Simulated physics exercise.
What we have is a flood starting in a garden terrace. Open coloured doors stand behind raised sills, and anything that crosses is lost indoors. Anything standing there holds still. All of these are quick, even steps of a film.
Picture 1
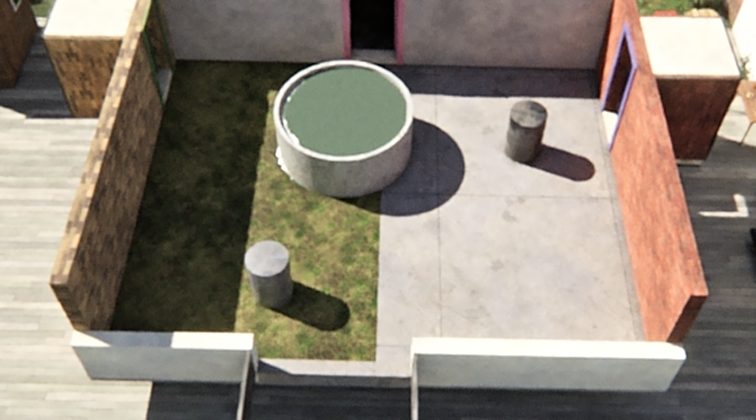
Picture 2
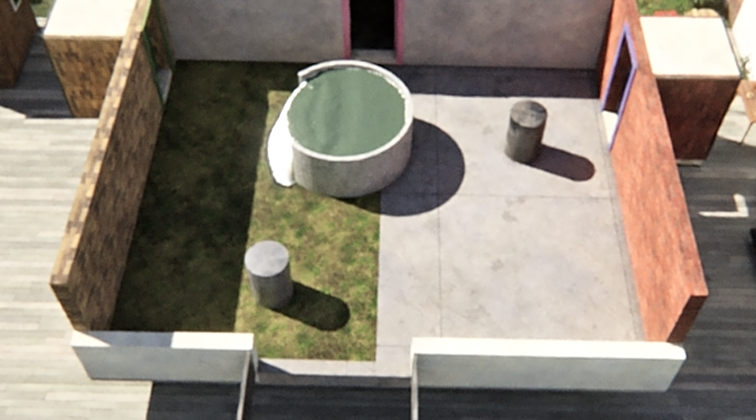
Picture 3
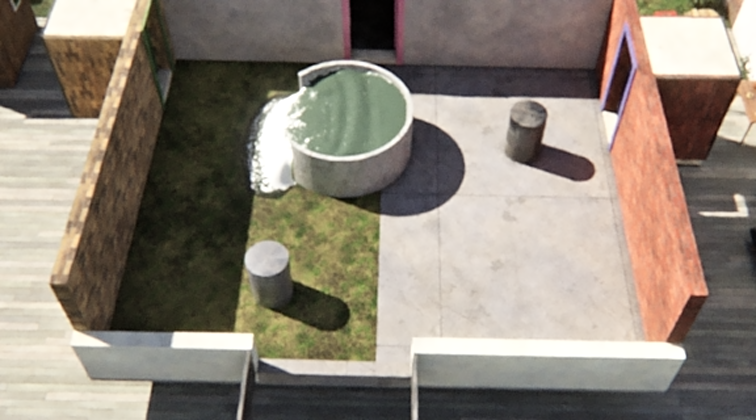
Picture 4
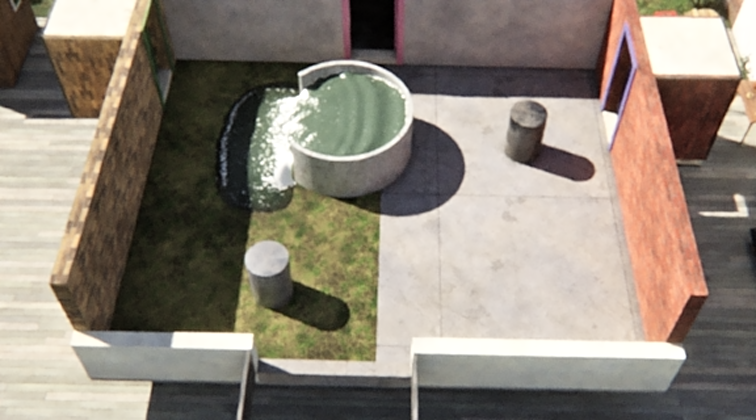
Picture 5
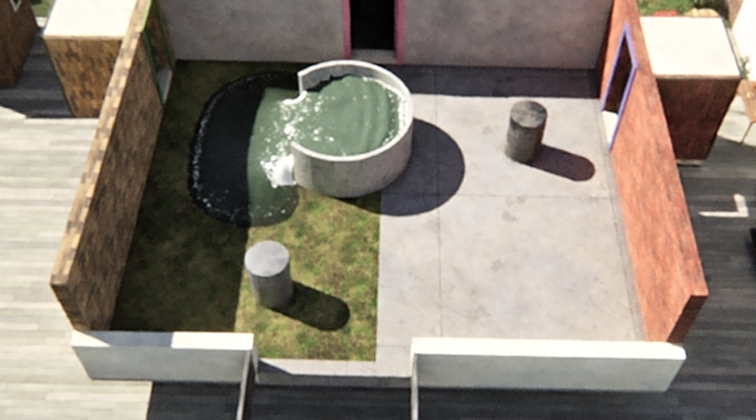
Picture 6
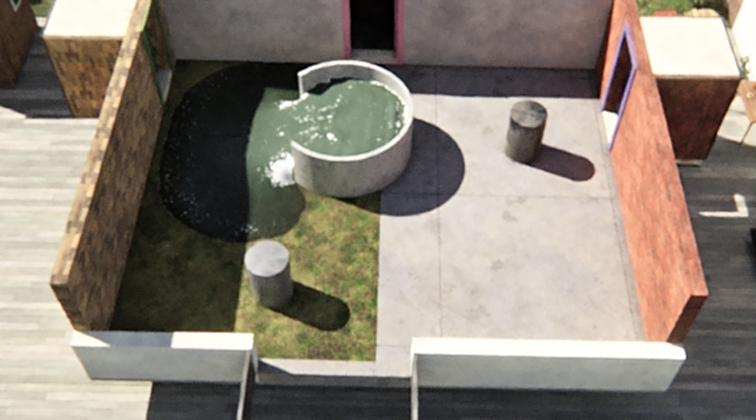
The clip opens on a walled garden terrace, half grass and half paving, with still green water in a round tank. Water bursts through a gap in the tank's left side, foaming white onto the grass. It then spreads left in a widening dark, rounded pool toward the brick wall.
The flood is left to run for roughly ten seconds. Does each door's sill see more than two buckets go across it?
In order: Green door: Tops two buckets, blue door: Tops two buckets, pink door: Never tops two buckets.
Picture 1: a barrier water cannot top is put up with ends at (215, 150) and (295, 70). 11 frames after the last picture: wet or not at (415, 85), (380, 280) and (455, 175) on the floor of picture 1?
Outcome per location, in sequence: Soaking, unsoaked, unsoaked.
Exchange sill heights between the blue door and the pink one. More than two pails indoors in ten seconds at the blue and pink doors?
In short: The blue door takes less, the pink door passes that mark.
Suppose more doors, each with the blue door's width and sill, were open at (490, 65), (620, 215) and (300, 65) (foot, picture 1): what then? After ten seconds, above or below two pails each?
So it goes runs below, then runs below, then runs above.
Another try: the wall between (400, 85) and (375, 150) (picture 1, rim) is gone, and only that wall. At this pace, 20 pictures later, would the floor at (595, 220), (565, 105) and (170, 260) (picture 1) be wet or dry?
Soaked, soaked, untouched.
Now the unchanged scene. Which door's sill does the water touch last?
The one in blue.
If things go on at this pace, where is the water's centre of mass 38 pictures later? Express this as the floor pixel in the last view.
(283, 178).
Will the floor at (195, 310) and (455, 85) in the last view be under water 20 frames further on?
Submerged, then untouched.
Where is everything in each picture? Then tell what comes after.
In the first frame, still water in the round tank at (344, 111).
In the second frame, water pours out at (282, 135) and has run to a hidden place.
In the third frame, water pours out at (282, 135) and has run to a hidden place.
In the fourth frame, the front is at (242, 207), out from the gap at (283, 137).
In the fifth frame, the front is at (210, 211), out from the gap at (283, 138).
In the sixth frame, the front is at (169, 205), out from the gap at (283, 137).
A moment on, water covers 25 % of the floor; the green door under two buckets in, the blue door not reached, the pink door not reached.
Next, water covers 30 % of the floor; the green door far over two buckets in, the blue door not reached, the pink door not reached.
Then, water covers 40 % of the floor; the green door far over two buckets in, the blue door not reached, the pink door wet at the sill, nothing in.
Later, water covers 70 % of the floor; the green door far over two buckets in, the blue door not reached, the pink door wet at the sill, nothing in.
In the end, water covers 100 % of the floor; the green door far over two buckets in, the blue door over two buckets in, the pink door wet at the sill, nothing in.
